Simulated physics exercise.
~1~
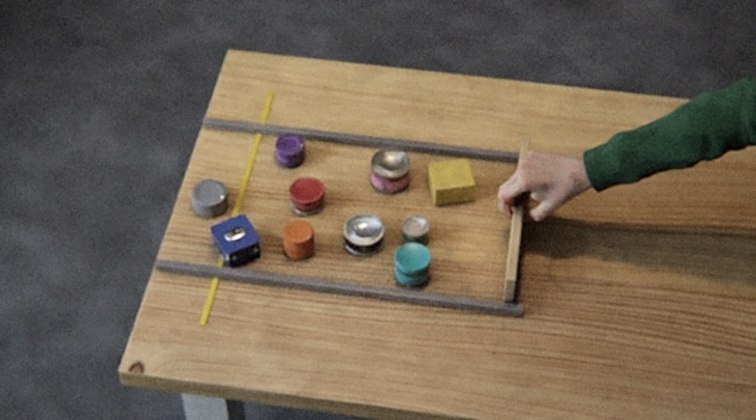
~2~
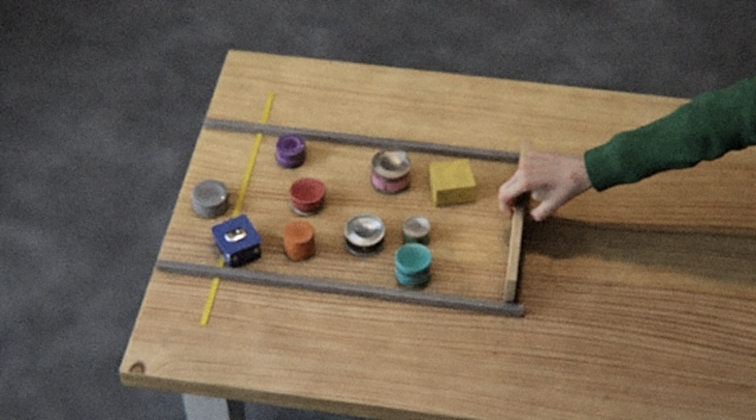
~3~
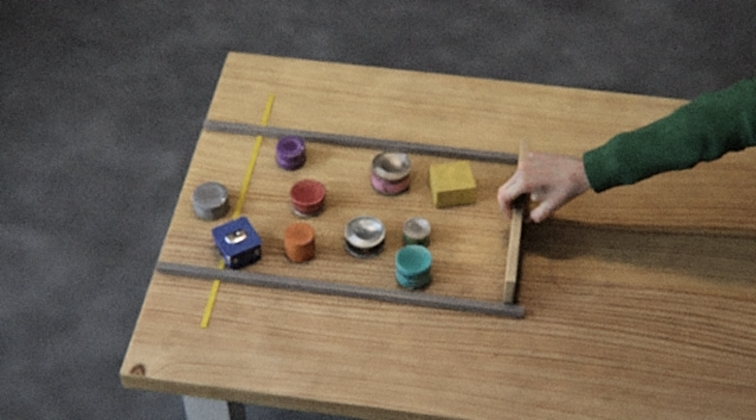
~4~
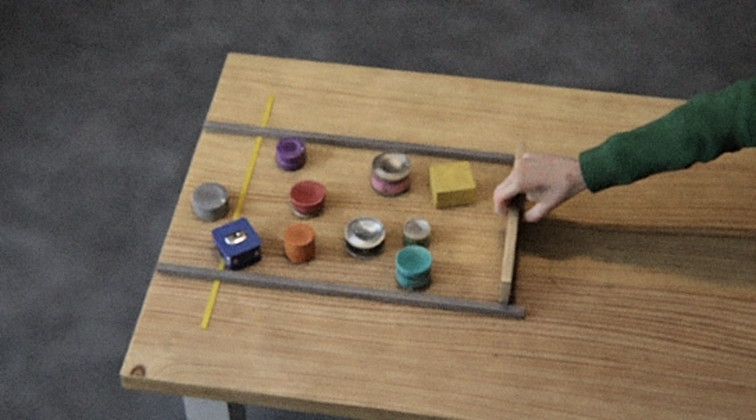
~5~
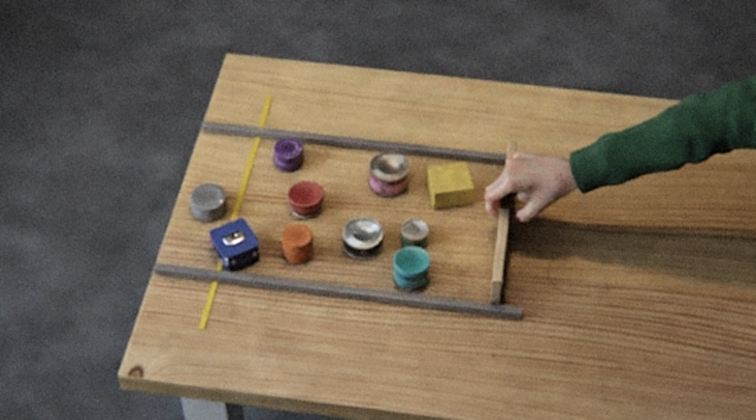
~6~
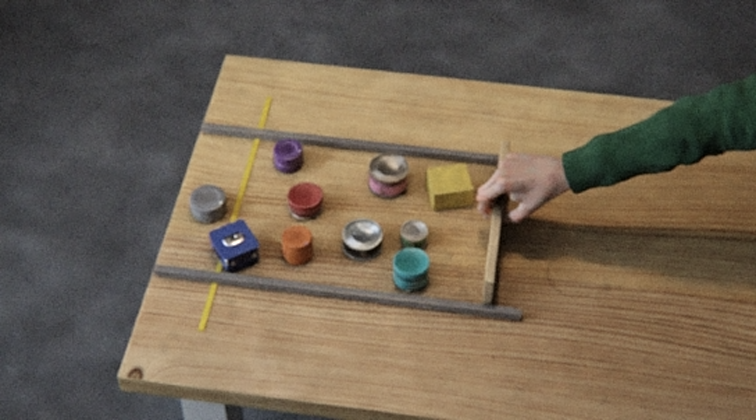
A hand in a green sleeve slid a wooden board slightly to the left between two grey rails, while the scattered small tins, tubs and blocks in front of it stayed where they were.
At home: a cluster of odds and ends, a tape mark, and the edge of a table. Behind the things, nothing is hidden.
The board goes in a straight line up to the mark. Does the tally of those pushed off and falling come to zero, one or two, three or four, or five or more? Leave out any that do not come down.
It comes to one or two.
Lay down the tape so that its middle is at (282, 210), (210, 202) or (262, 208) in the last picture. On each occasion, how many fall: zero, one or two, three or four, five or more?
Counts for the three spots in order: None; at least five; zero.
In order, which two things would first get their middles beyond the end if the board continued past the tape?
They are the blue case, the pink tin.
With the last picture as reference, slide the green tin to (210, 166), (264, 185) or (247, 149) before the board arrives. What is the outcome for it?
Taking the three spots in turn, the green tin comes off, then holds its place, then comes off.
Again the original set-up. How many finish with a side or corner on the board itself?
In total, 4.
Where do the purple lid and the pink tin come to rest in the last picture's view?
Final centres, first then second: (204, 137), (188, 159).
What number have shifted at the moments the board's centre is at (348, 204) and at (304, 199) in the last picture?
By then 7, and later 9.
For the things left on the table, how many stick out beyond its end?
The total here is 3.
Soon after, none off yet; grey lid at rest near (208, 204); blue case at rest near (235, 247); purple lid at rest near (289, 156).
Then, none off yet; grey lid at rest near (208, 204); blue case at rest near (235, 247); purple lid moved about its own width near (271, 151).
Further on, none off yet; grey lid at rest near (208, 204); blue case moved about its own width near (192, 247); purple lid moved well along near (225, 139).
By the end, the number that fall off is one or two; fallen, blue case.
